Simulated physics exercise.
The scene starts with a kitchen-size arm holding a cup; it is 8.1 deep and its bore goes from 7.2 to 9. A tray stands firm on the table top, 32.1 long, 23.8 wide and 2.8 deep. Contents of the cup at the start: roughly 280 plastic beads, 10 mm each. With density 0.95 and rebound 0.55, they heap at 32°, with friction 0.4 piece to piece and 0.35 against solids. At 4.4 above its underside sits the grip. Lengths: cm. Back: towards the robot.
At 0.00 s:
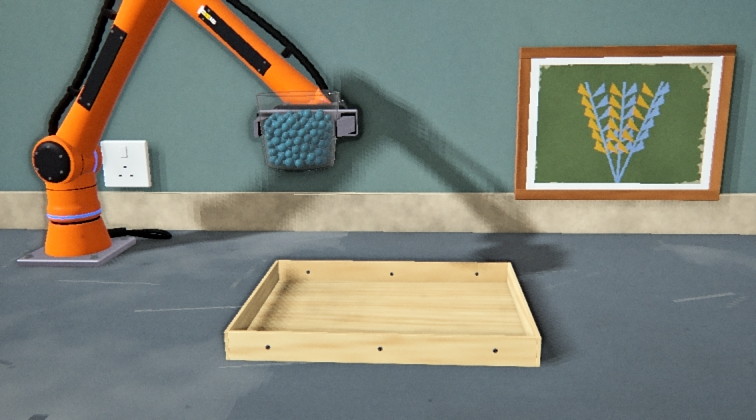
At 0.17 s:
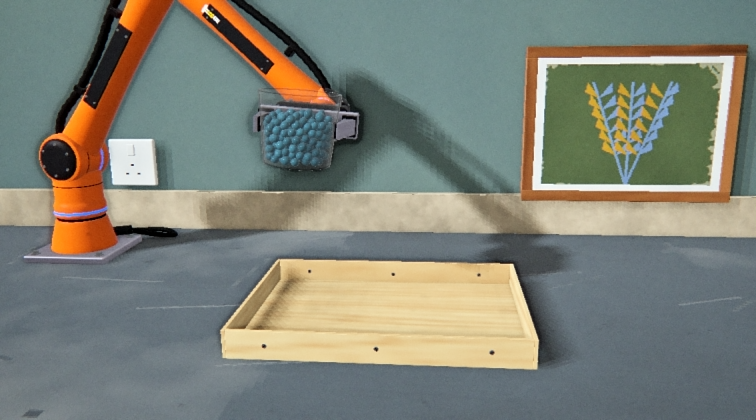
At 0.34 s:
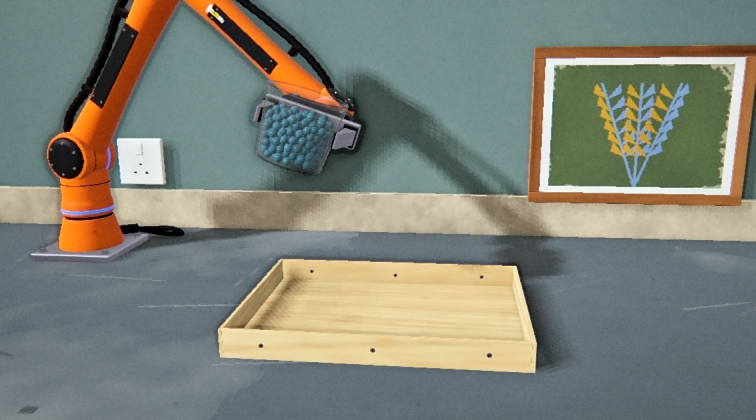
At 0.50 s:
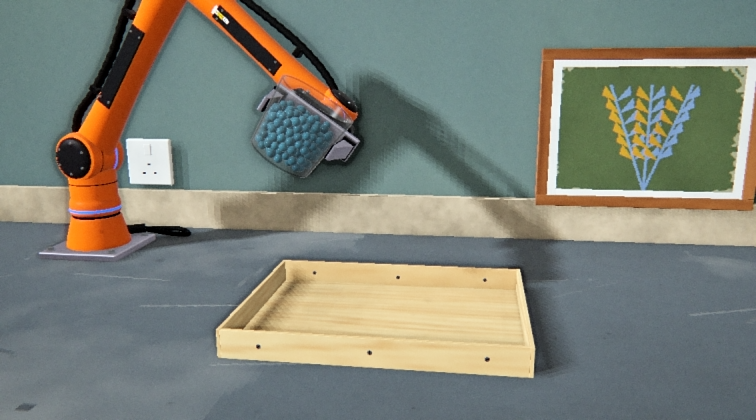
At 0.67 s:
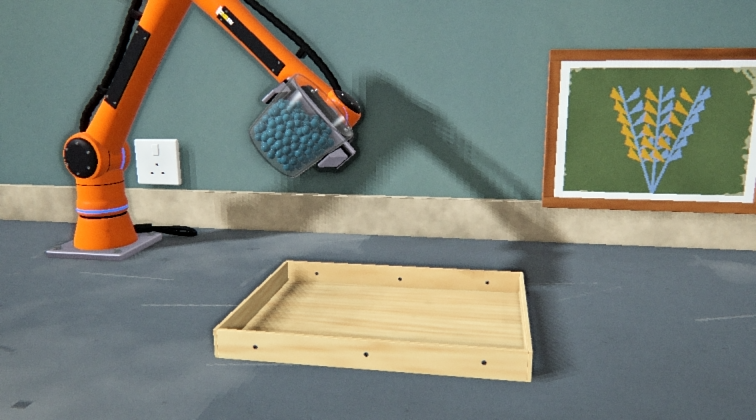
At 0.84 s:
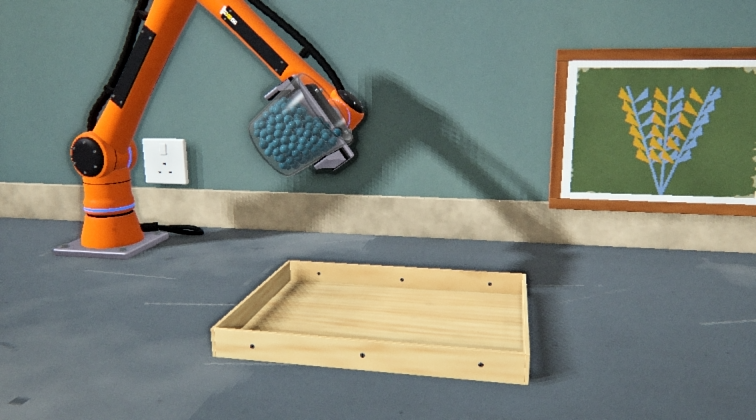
An orange robot arm holds a clear cup full of blue beads, level, above and behind a shallow wooden tray on a grey table. The arm steadily tilts the cup to a steep slant, its base swinging to the right, while the beads shift but stay inside and the tray remains empty.
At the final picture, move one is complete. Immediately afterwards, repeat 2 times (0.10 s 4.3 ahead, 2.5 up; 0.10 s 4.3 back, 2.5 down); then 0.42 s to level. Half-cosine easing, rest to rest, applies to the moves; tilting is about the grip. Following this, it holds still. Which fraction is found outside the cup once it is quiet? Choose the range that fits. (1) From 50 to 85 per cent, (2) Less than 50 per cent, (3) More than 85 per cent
Answer: 1.
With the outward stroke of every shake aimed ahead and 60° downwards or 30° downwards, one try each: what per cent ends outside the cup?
Roughly 10 per cent, then 20 per cent.
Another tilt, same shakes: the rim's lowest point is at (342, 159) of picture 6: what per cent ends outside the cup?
I'd put it at roughly 100 %.
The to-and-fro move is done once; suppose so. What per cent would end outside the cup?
It would be near 65 per cent.
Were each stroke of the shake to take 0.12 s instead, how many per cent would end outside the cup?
That would give around 55 per cent.
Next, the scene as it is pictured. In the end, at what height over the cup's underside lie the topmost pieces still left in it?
Around 4.0 cm above the underside.
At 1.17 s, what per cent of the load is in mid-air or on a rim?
43 %.
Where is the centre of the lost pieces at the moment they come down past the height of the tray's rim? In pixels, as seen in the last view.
Their middle lies around (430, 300).
By 1.17 s, tilted 54° forward, highest piece 28 above the table; 111 in the cup, 48 in the tray, 118 in flight or on a rim.
By 1.50 s, tilted 18° forward, highest piece 24 above the table; 197 in the tray, 63 in the cup, 11 on the table or floor, 6 in flight or on a rim.
By 1.86 s, level, highest piece 24 above the table; 197 in the tray, 63 in the cup, 17 on the table or floor.
By 2.91 s, level, highest piece 23 above the table; 197 in the tray, 63 in the cup, 17 on the table or floor.
Final count, 197 in the tray, 63 in the cup, 17 on the table or floor. That is 77 % outside the cup.
